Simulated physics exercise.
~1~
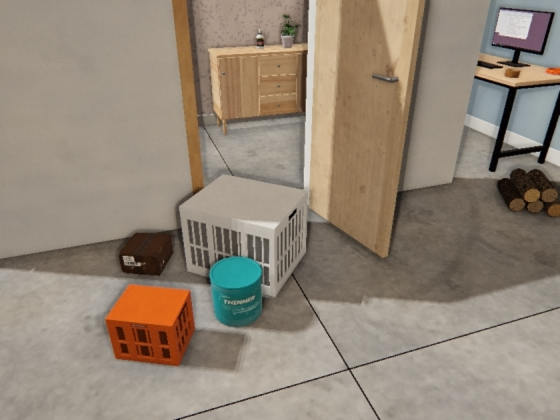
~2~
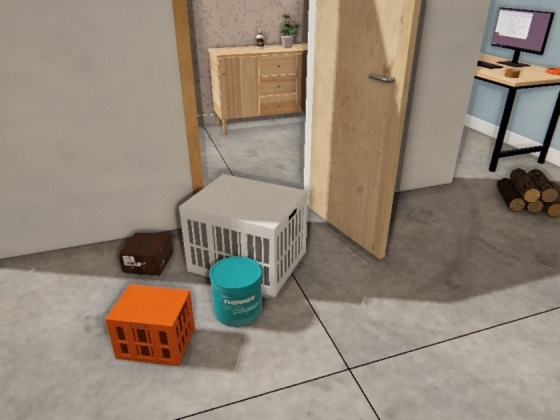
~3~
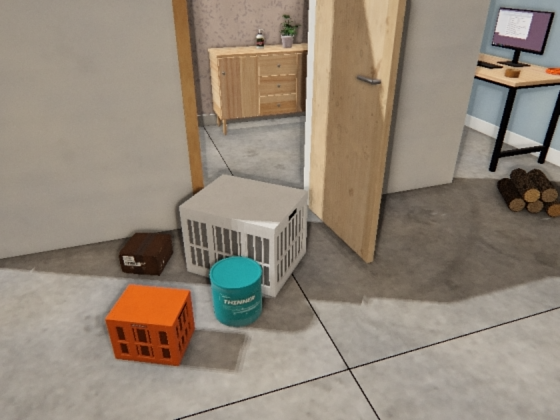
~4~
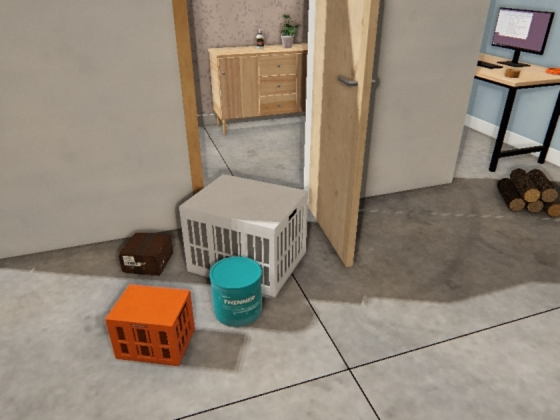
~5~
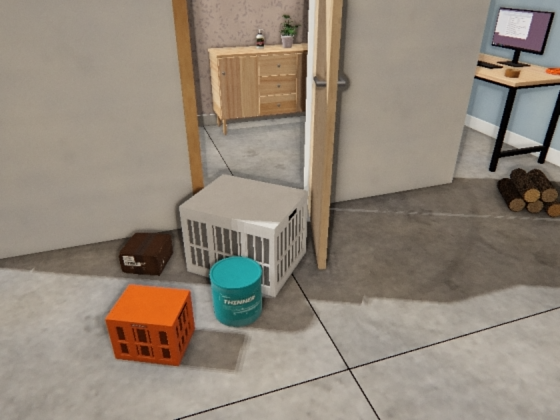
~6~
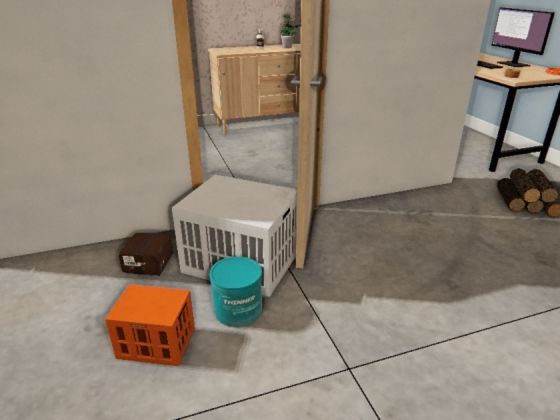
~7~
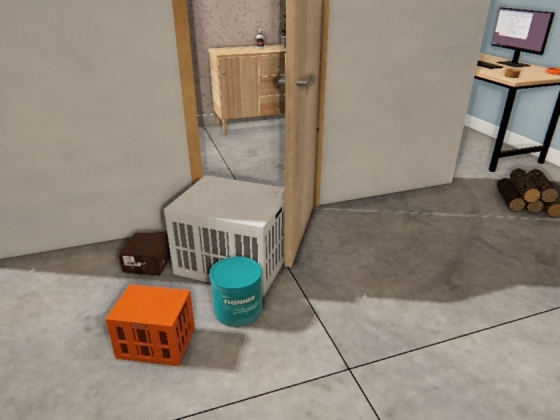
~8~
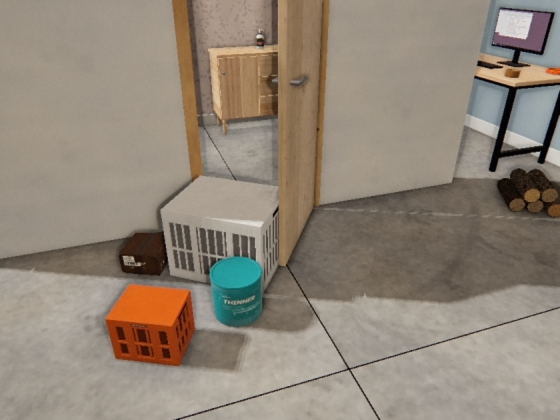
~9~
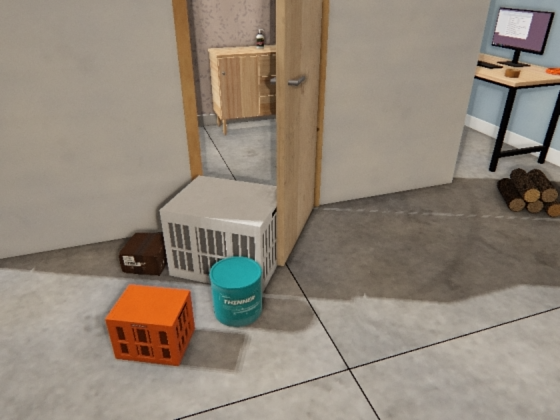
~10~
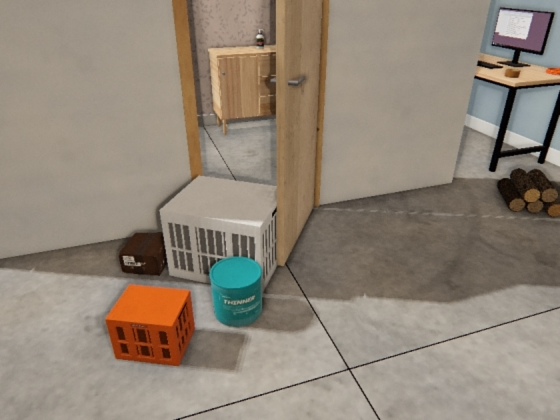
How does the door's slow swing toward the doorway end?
The door jams against the white crate after pushing it slightly to the left, and it is left standing partly open.
